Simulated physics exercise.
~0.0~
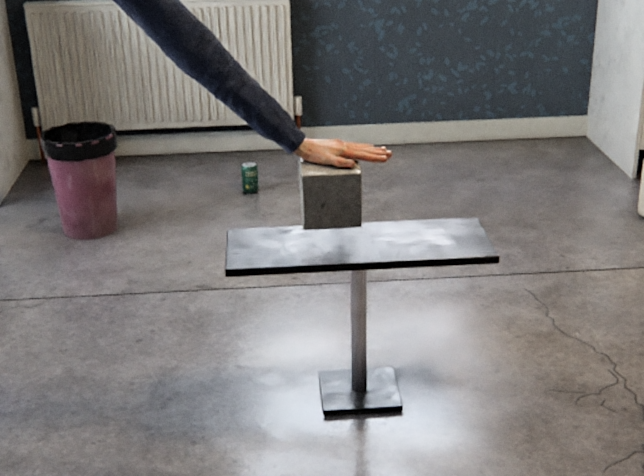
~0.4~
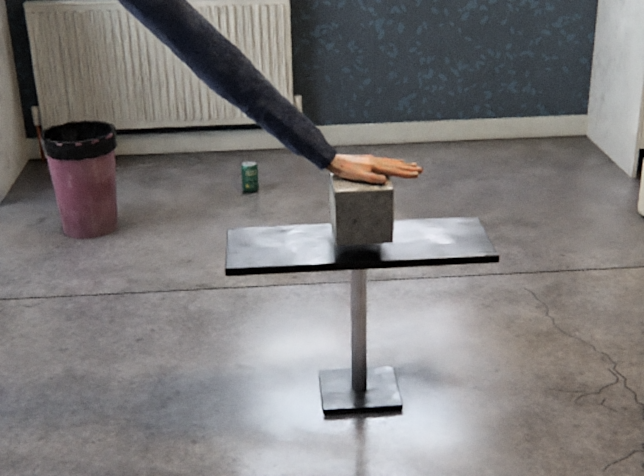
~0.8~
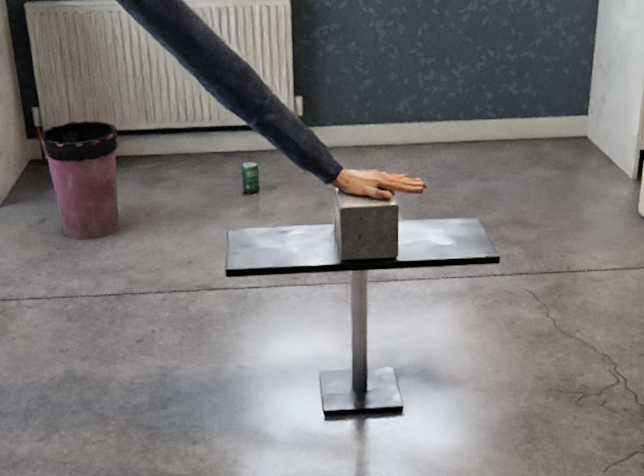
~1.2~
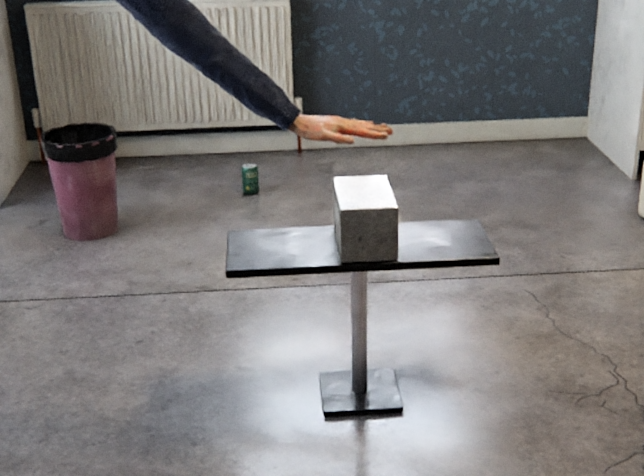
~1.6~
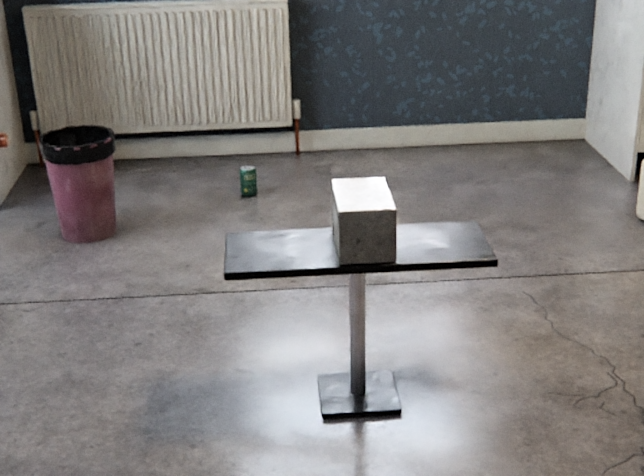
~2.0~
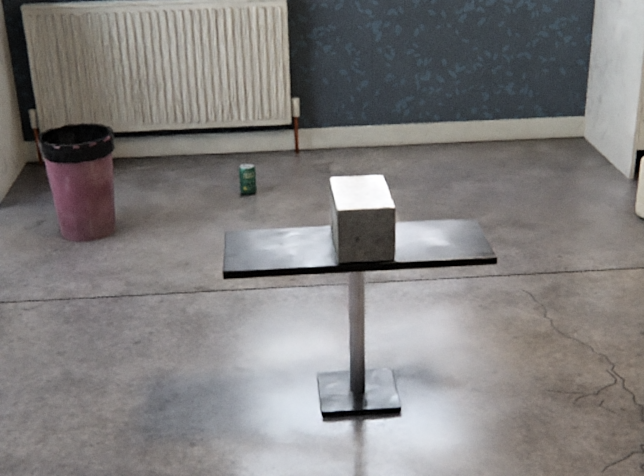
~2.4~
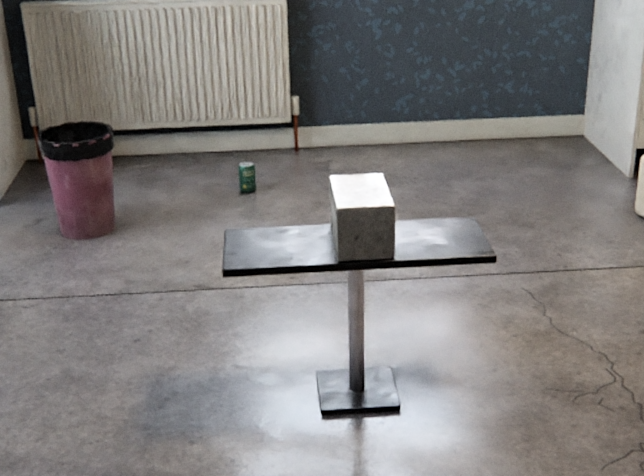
The footage shows a hand lowering a grey block onto a slim black side table with a single central post, in a room with a radiator and a pink bin. The hand lets go and withdraws to the left, and the block rests on the steady table.
